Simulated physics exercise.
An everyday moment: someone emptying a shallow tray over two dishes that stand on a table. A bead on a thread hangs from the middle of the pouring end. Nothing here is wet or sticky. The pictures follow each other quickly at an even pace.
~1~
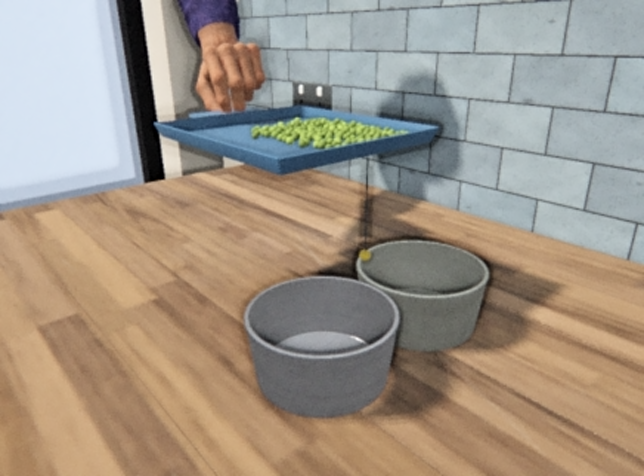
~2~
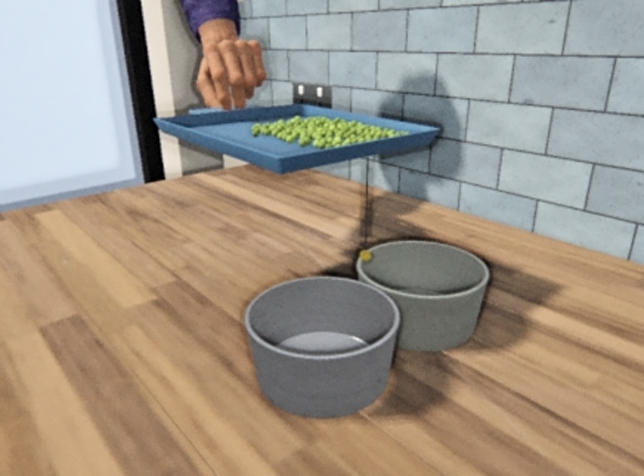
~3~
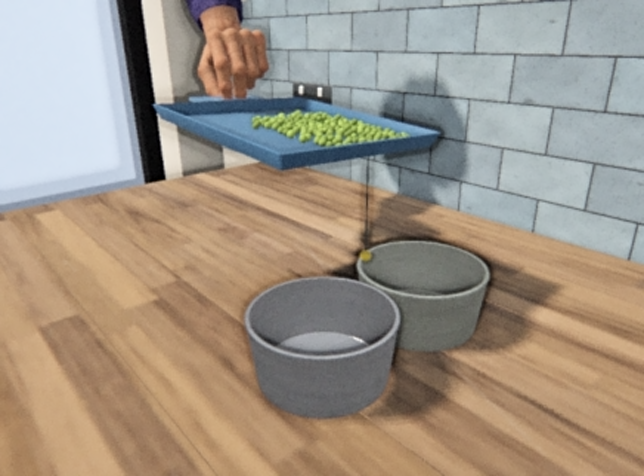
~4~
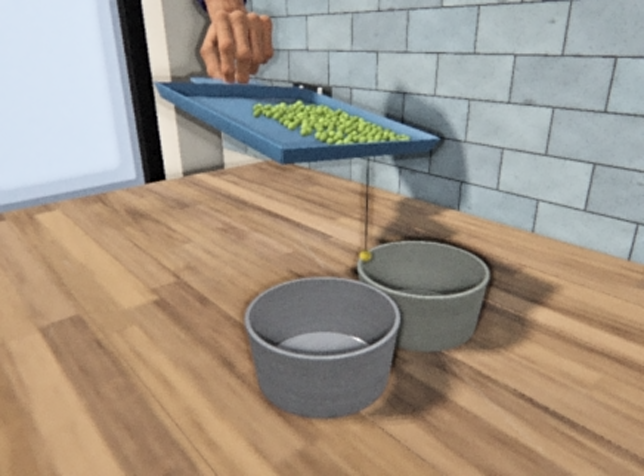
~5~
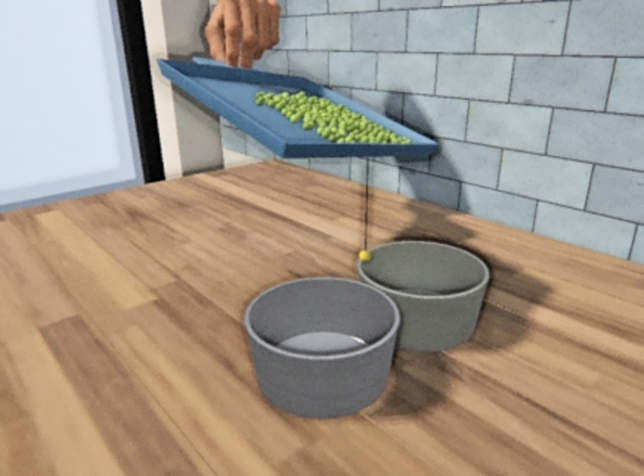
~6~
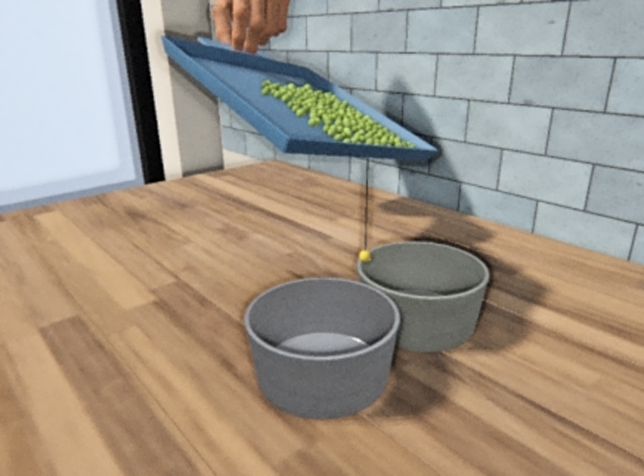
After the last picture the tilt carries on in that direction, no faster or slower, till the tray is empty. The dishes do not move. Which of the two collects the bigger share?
More goes to the right dish.
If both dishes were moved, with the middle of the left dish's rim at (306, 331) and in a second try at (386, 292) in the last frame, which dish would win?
First the dish on the right, then the right one.
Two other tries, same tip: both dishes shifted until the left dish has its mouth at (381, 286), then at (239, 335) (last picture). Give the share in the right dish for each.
Roughly 80 per cent, and 0 per cent.
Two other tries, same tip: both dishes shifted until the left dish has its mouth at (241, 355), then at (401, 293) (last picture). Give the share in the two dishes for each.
Near 0 % and 50 %.
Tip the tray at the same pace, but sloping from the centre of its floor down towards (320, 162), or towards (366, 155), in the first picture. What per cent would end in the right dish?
The first gives 0 %, the second 70 %.
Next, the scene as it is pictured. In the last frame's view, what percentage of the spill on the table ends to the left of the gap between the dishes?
Close to 10 per cent.
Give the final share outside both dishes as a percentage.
Near 20 %.
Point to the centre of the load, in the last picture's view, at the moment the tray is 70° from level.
Near (402, 157).
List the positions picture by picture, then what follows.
Corners of the pouring end near (280, 156) and (431, 127), level; middle of the load near (328, 132), dried peas; left dish near (375, 371); right dish near (473, 311); bead on its thread near (365, 255), in the first picture.
Corners of the pouring end near (280, 156) and (431, 128), level; middle of the load near (328, 131), in the second picture.
Corners of the pouring end near (282, 152) and (432, 132), tipped barely, lowest at the right corner; middle of the load near (329, 128), in the third picture.
Corners of the pouring end near (284, 146) and (433, 137), tipped a little, lowest at the right corner; middle of the load near (330, 123), in the fourth picture.
Corners of the pouring end near (287, 140) and (432, 142), tipped clearly, lowest at the right corner; middle of the load near (332, 118), in the fifth picture.
Corners of the pouring end near (290, 135) and (431, 148), tipped clearly, lowest at the right corner; middle of the load near (337, 115), near a third on the move; left dish near (375, 372); right dish near (473, 312), in the sixth picture.
Shortly afterwards, tray tipped steeply; the bulk on the tray; a little in the right dish; only a few outside both; near a quarter in the air.
Next, tray tipped past a quarter turn; the bulk in the right dish; near a quarter outside both; only a few in the air.
Some moments later, tray tipped past a quarter turn; the bulk in the right dish; near a quarter outside both.
In the end, tray tipped past a quarter turn; none at all in the left dish; the bulk in the right dish; near a quarter outside both.
